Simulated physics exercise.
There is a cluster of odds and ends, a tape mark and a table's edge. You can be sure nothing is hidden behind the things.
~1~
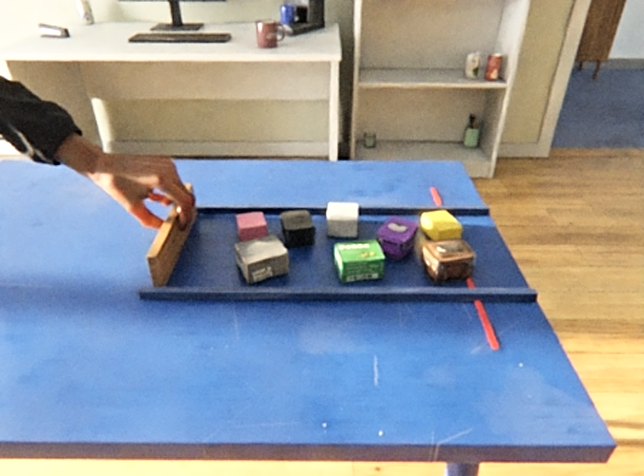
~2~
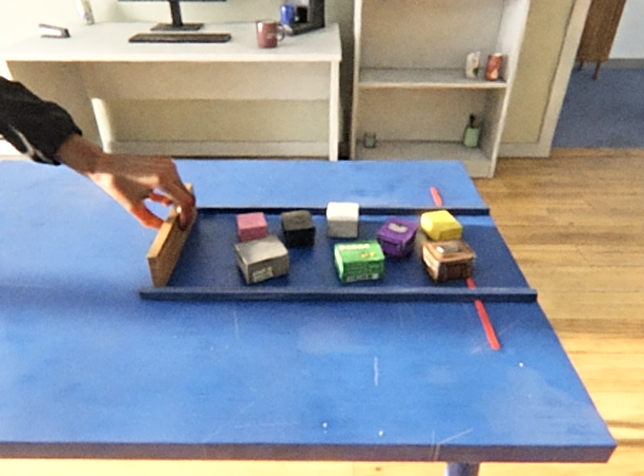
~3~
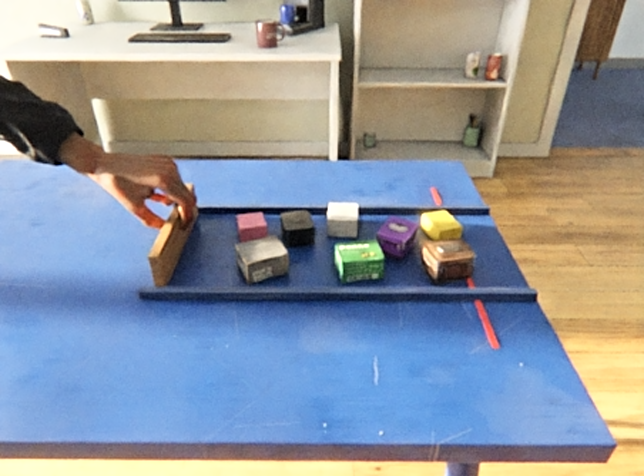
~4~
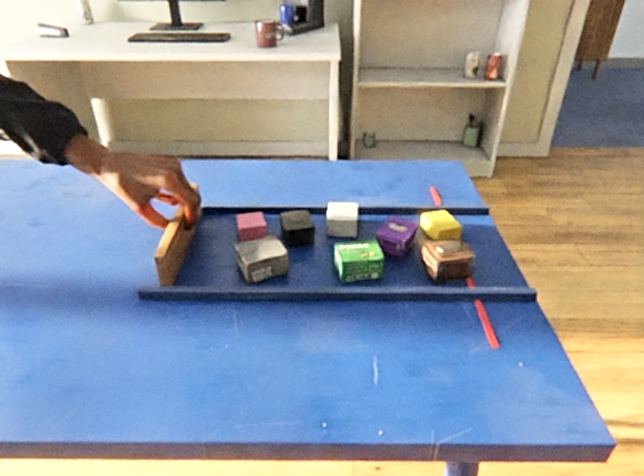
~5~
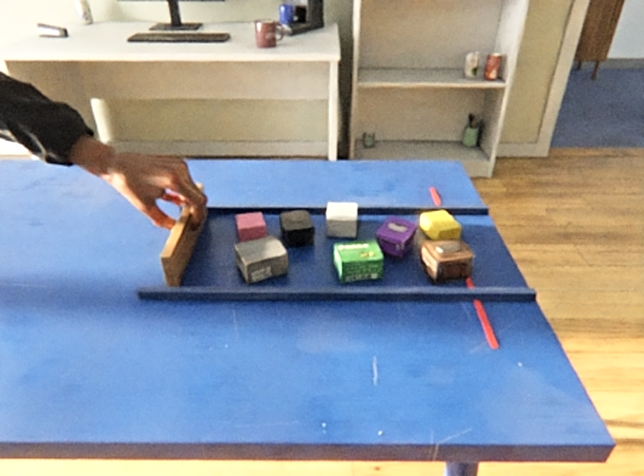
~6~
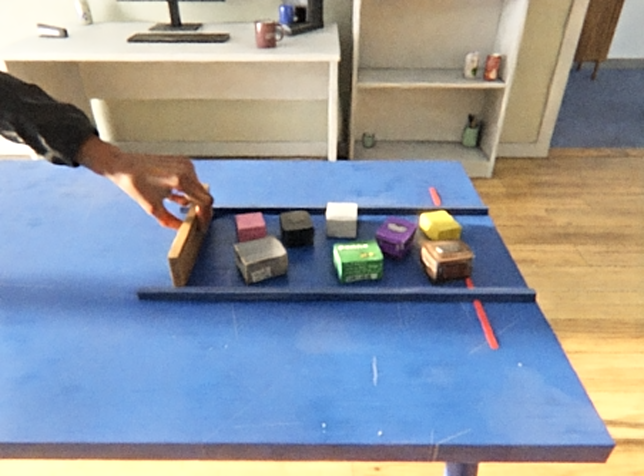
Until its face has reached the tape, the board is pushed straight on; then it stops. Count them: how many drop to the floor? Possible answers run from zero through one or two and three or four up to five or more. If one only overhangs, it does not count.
The right answer is three or four.
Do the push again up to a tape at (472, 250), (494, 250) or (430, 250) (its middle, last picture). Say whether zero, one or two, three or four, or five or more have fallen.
Going through the tapes in order, the count is at least five, then more than four, then one to two.
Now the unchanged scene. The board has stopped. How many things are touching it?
It's touching 2 at the end.
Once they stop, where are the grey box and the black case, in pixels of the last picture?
In the last picture the grey box sits around (490, 266) and the black case around (492, 225).
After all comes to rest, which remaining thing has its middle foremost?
The purple case finishes closest.
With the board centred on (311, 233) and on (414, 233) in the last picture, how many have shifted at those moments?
5 by the first point, 8 by the second.
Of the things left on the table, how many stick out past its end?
The number would be 2.
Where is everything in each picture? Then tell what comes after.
Yellow block (441, 227); brown case (447, 260); purple case (397, 238); board (175, 232); tape (457, 250), in the first frame.
Brown case (447, 260); grey box (262, 259), in the second frame.
Purple case (397, 238); black case (297, 229), in the third frame.
Yellow block (441, 227); board (181, 232), in the fourth frame.
Brown case (446, 260); green box (358, 261), in the fifth frame.
Yellow block (440, 227); brown case (446, 260); purple case (396, 238); board (194, 232); tape (456, 250), in the sixth frame.
A little later, none off yet; yellow block at rest near (440, 227); brown case at rest near (446, 260); purple case at rest near (396, 238).
Next, none off yet; yellow block shifted about its own width near (471, 227); brown case shifted about its own width near (490, 262); purple case shifted about its own width near (450, 240).
When it is over, the number that fall off is three or four; down, white block, green box, brown case and yellow block.
